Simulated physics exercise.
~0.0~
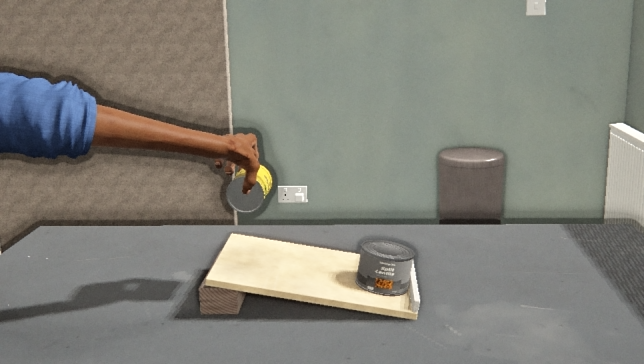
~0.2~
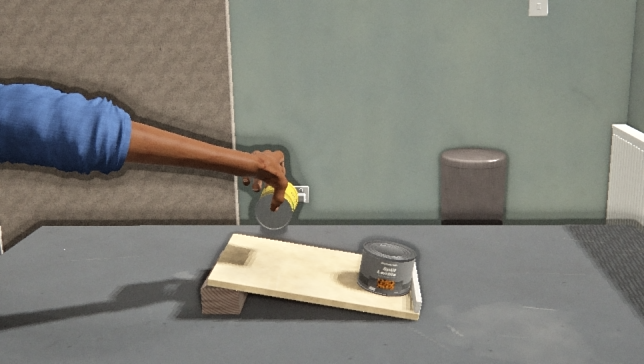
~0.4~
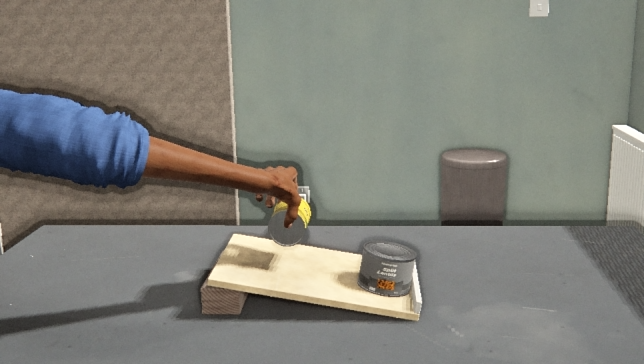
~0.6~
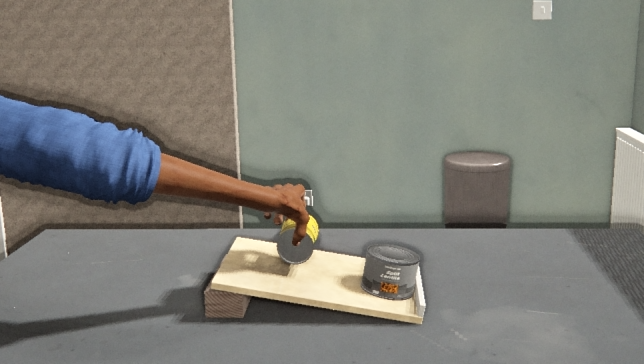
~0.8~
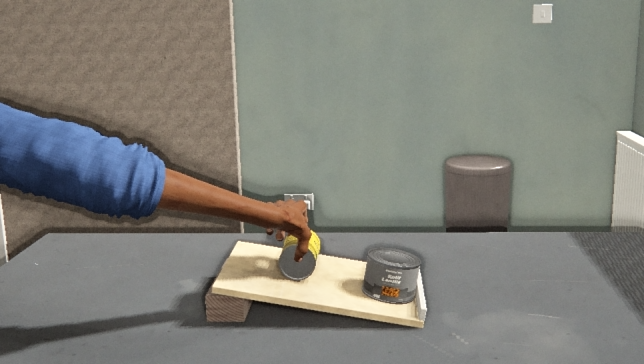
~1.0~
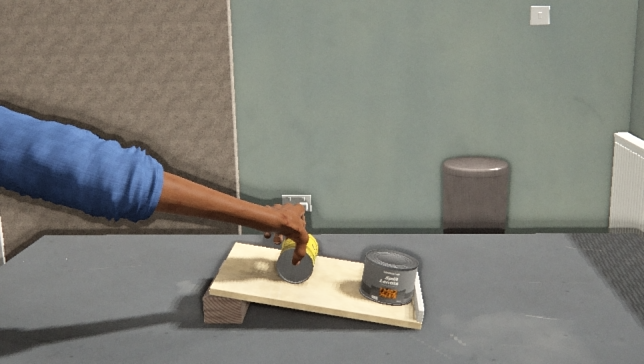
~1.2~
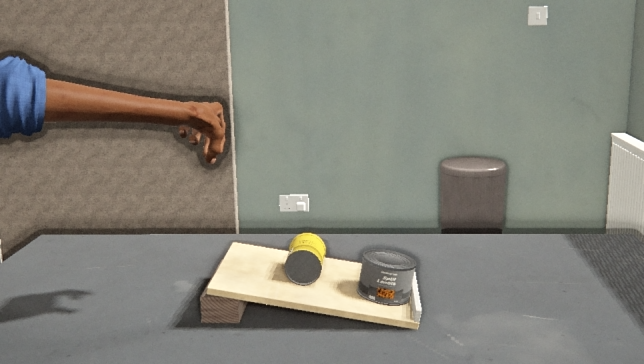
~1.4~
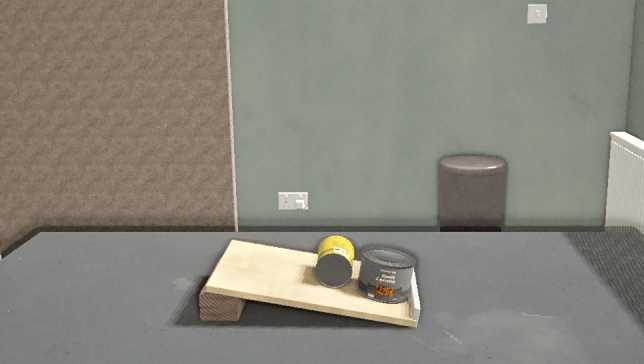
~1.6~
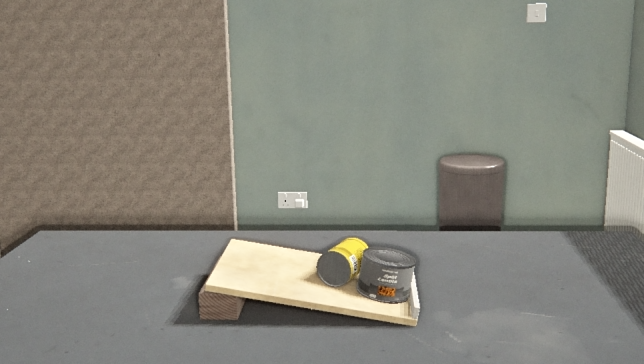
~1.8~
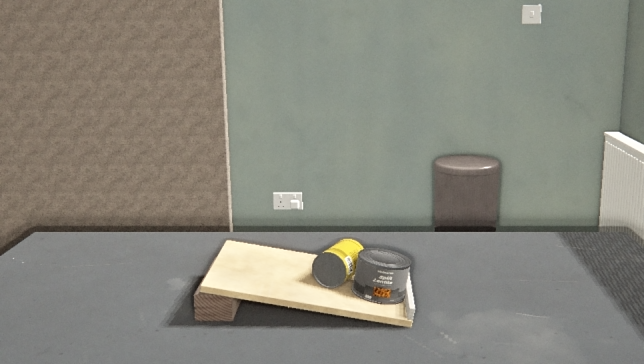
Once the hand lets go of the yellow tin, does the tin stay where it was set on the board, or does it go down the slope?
It goes down the slope, rolling a short way until it ends up resting by the grey tub.
